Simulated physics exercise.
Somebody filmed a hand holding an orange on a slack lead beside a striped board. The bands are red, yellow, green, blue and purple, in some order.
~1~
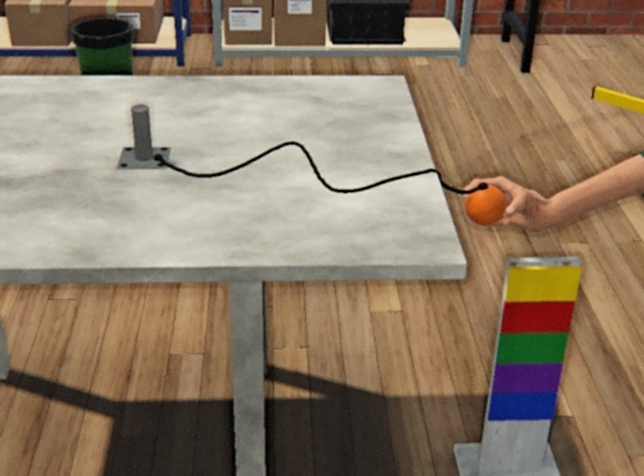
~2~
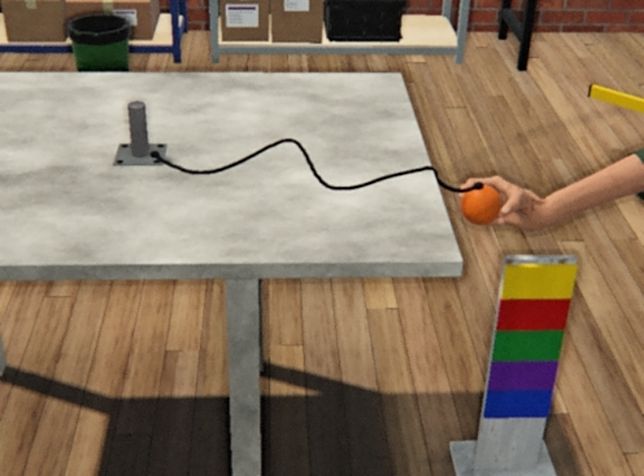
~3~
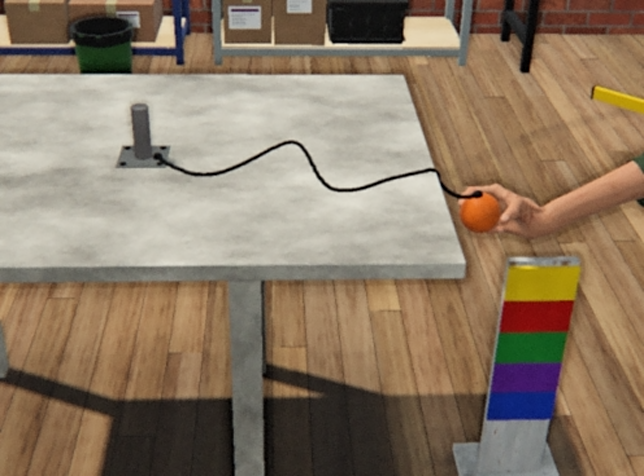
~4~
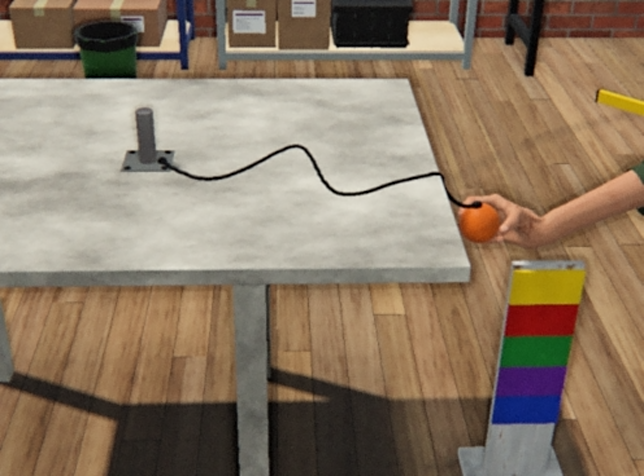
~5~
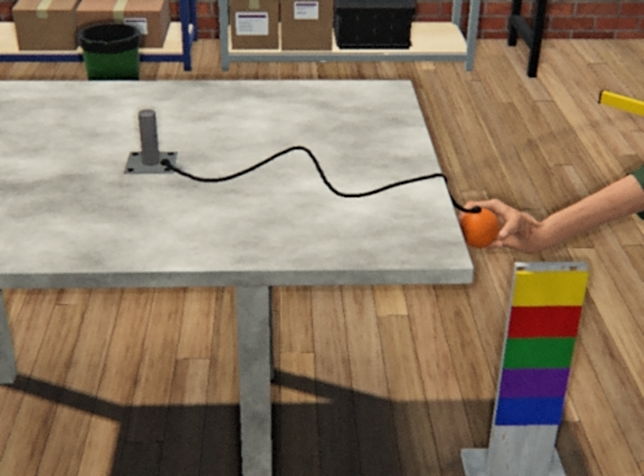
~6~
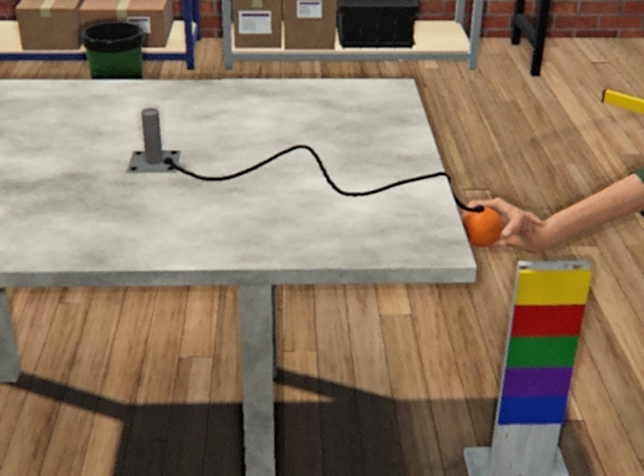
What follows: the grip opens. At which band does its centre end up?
The lead holds its middle at green.
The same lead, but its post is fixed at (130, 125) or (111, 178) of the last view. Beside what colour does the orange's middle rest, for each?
One after the other, red; red.
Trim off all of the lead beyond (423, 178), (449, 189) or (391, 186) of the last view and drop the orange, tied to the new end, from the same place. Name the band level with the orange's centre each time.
Try by try: Yellow; red; none, it hangs higher.
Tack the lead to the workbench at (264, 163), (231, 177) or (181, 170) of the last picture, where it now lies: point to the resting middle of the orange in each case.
About (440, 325), (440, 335) and (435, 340).
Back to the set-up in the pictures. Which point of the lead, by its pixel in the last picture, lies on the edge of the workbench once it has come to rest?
The one at (334, 187).
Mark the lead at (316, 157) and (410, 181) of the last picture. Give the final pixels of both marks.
At (379, 166), then (441, 250).
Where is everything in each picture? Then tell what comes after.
In the first frame, orange (486, 206); yellow (543, 286); red (538, 318); green (533, 349); purple (528, 379); blue (523, 408).
In the second frame, orange (481, 205); lead through (182, 170) (252, 156) (303, 150) (329, 187) (409, 172).
In the third frame, orange (480, 213).
In the fourth frame, orange (480, 223); lead through (189, 176) (259, 162) (310, 156) (336, 193) (416, 178).
In the fifth frame, orange (479, 228).
In the sixth frame, orange (482, 228); lead through (195, 176) (265, 163) (316, 157) (342, 193) (422, 178).
Soon after, orange near (409, 340); level with green.
After that, orange near (443, 349); level with green.
In the end, orange near (434, 346); level with green. At green.
